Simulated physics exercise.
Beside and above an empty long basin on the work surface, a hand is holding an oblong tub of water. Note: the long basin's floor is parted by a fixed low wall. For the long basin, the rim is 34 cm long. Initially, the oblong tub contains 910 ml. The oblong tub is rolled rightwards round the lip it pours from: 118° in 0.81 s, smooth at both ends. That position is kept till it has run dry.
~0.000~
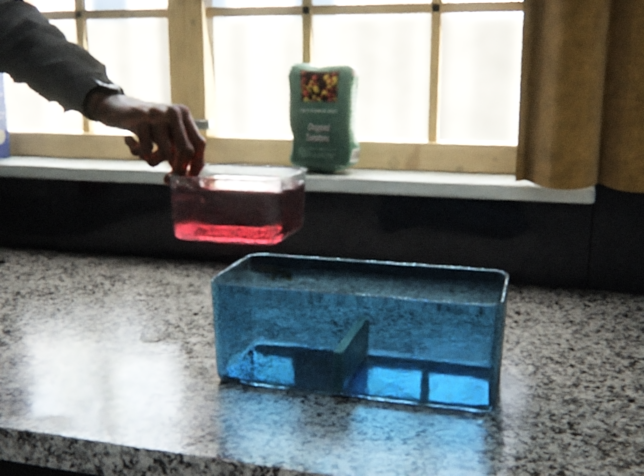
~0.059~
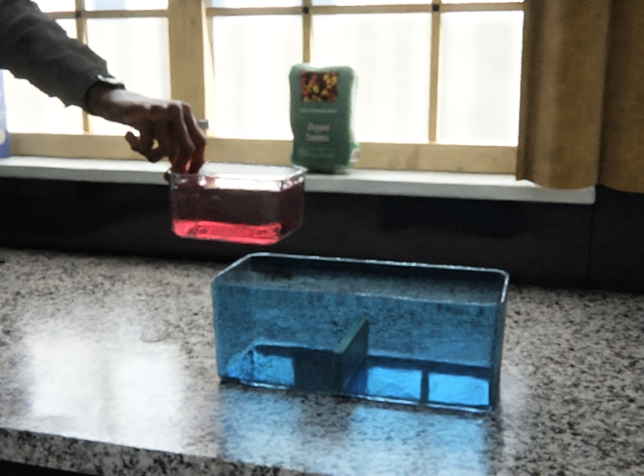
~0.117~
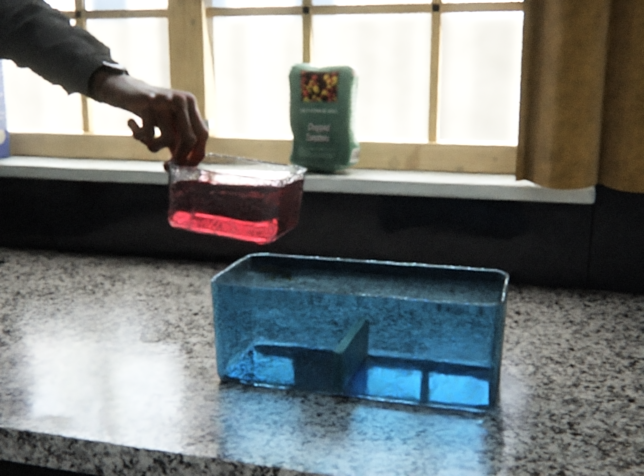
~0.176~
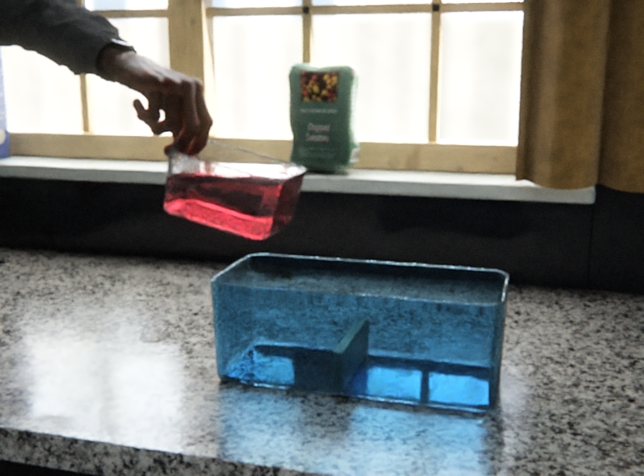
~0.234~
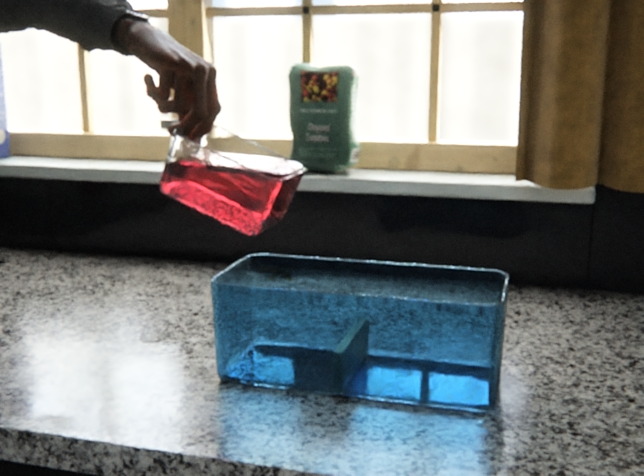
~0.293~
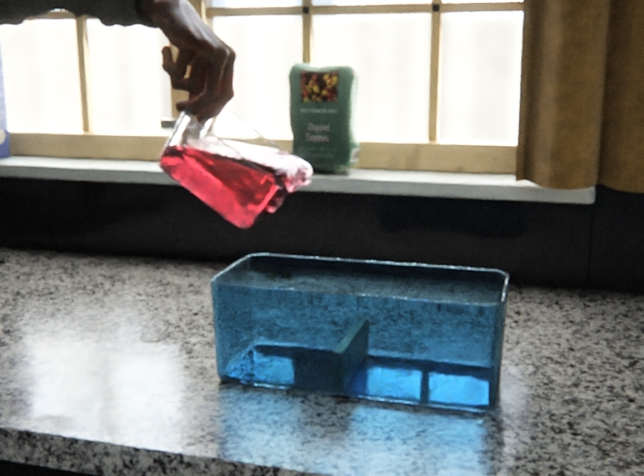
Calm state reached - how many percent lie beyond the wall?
76 percent, roughly.
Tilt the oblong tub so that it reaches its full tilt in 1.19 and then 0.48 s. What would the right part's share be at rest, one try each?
The first try gives around 85 percent, the second around 70 percent.
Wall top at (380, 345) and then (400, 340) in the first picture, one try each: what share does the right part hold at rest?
Respectively close to 50 and 35 %.
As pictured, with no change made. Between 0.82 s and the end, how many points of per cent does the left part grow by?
I'd say near 10 percent.
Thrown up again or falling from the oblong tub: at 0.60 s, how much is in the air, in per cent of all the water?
Close to 54 per cent, I'd say.
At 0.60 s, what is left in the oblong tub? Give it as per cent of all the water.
Remaining: Near 24 % of the total.
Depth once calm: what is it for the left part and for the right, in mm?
I'd say close to 8 mm on the left, close to 30 mm on the right.
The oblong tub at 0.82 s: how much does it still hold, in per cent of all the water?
Roughly 1 per cent.
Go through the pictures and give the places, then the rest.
Tilt 0°; pouring edge (294, 176); surface from (191, 182) to (294, 186); the long basin's rim runs from (231, 268) to (506, 289); the wall's top is at (352, 334), in the first picture.
Tilt 2°; pouring edge (294, 176); surface from (191, 180) to (294, 184), in the second picture.
Tilt 6°; pouring edge (293, 176); surface from (190, 177) to (293, 179), in the third picture.
Tilt 13°; pouring edge (293, 176); surface from (188, 169) to (294, 174), in the fourth picture.
Tilt 23°; pouring edge (293, 176); surface from (185, 159) to (293, 171); 2 per cent is over the edge, in the fifth picture.
Tilt 34°; pouring edge (292, 177); surface from (185, 143) to (292, 167); 5 per cent is over the edge, in the sixth picture.
After 0.60 s the tilt is 99° and 24 per cent is still to pour, 3 is left of the wall and 18 right of it.
After 0.82 s the tilt is 118° and 1 per cent is still to pour, 6 is left of the wall and 80 right of it.
After 1.06 s the tilt is 118° and 0 per cent is still to pour, 16 is left of the wall and 76 right of it.
After 1.31 s the tilt is 118° and 0 per cent is still to pour, 17 is left of the wall and 76 right of it.
In the end 17 per cent lies left of the wall, 76 right of it and 7 outside.
